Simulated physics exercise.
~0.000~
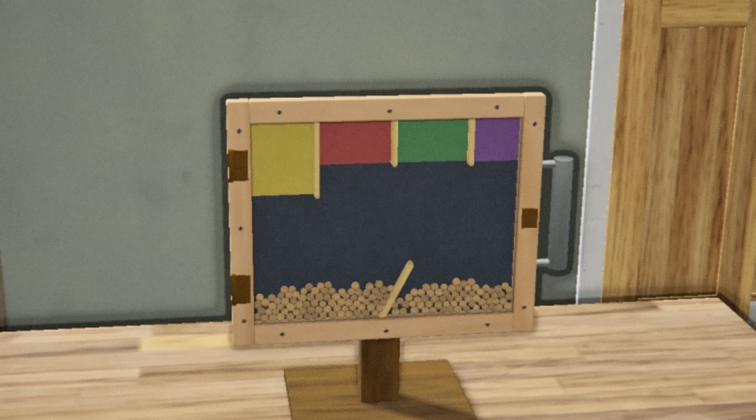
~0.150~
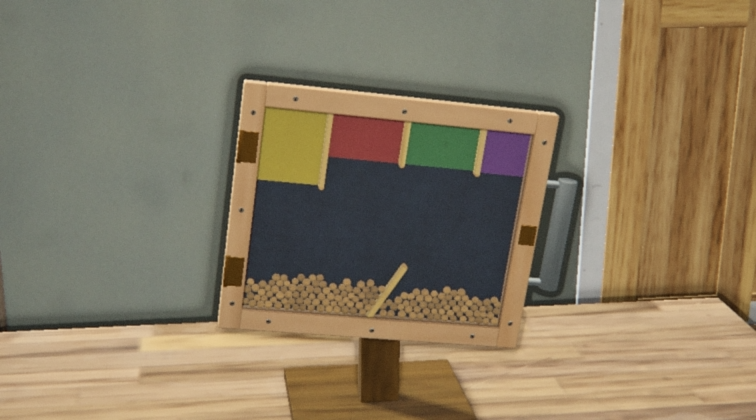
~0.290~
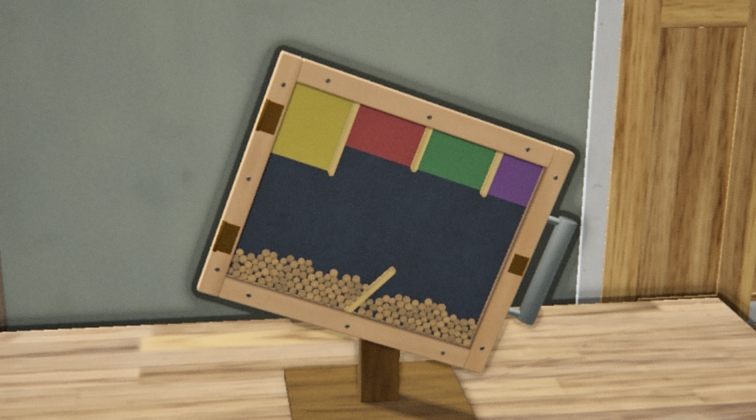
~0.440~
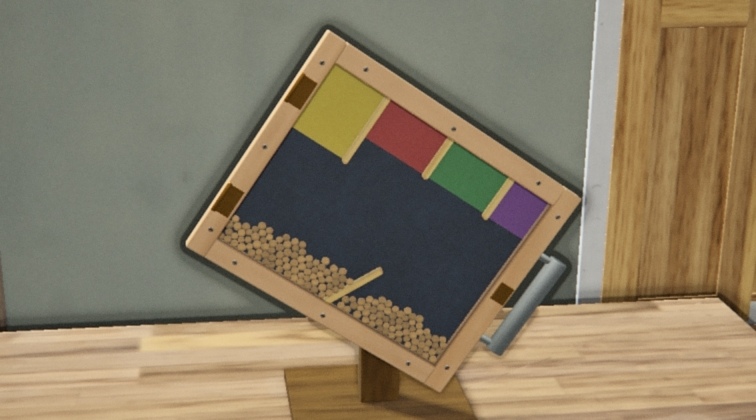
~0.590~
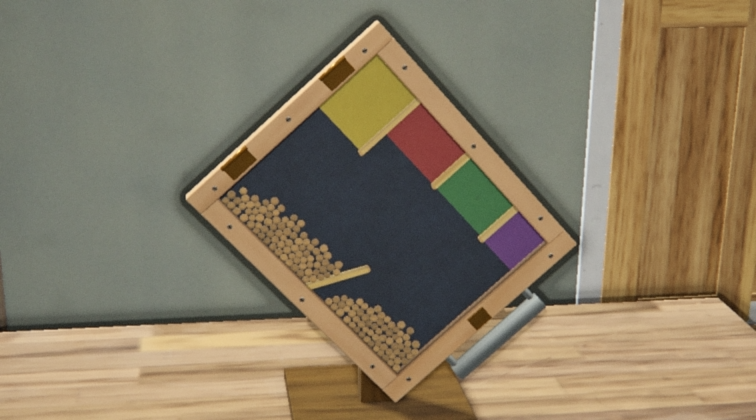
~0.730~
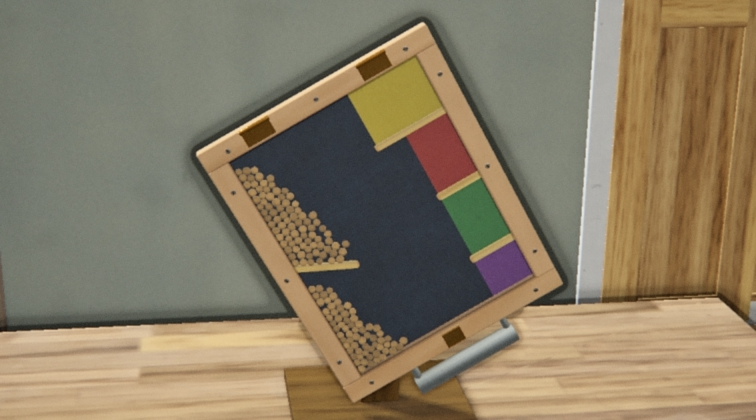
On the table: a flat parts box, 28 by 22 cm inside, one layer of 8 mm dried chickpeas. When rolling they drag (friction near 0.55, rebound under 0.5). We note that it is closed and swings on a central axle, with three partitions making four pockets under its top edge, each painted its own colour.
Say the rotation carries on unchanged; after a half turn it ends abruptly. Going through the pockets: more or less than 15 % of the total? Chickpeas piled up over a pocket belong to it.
Purple pocket: More; red pocket: Less; green pocket: More; yellow pocket: Less than 15 %.
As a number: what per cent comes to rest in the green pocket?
About 55 per cent.
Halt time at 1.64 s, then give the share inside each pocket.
Purple pocket: 25; red pocket: 0; green pocket: 5; yellow pocket: 0.
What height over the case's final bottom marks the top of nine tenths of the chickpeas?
Somewhere near 8 cm, I'd say.
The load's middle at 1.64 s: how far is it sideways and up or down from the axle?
Some 8 cm left and 8 cm below.
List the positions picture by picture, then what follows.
The first picture shows level, about 150 chickpeas; load centre (382, 301); top chickpea (328, 285); purple (496, 137), red (355, 140), green (432, 138), yellow (282, 157); walls (381, 318) to (411, 264).
The second picture shows turned 7° clockwise; load centre (372, 300); top chickpea (276, 278).
The third picture shows turned 20° clockwise; load centre (354, 296); top chickpea (240, 253).
The fourth picture shows turned 34° clockwise; load centre (337, 288); top chickpea (235, 219).
The fifth picture shows turned 48° clockwise; load centre (327, 280); top chickpea (243, 191).
The sixth picture shows turned 61° clockwise; load centre (320, 272); top chickpea (255, 171); purple (504, 266), red (442, 152), green (477, 215), yellow (396, 99); partition tips (378, 148), (440, 197), (473, 259).
By 1.64 s it has turned 144°, the chickpeas' middle is 8 cm left of and 8 cm below the axle; inside pockets, purple 25 %, green 5 %.
By 2.10 s it has turned 180°, the chickpeas' middle is 10 cm left of and 5 cm below the axle; inside pockets, purple 25 %, green 20 %.
Settled by 3.0 s, purple 45 %, red 0 %, green 55 %, yellow 0 %.
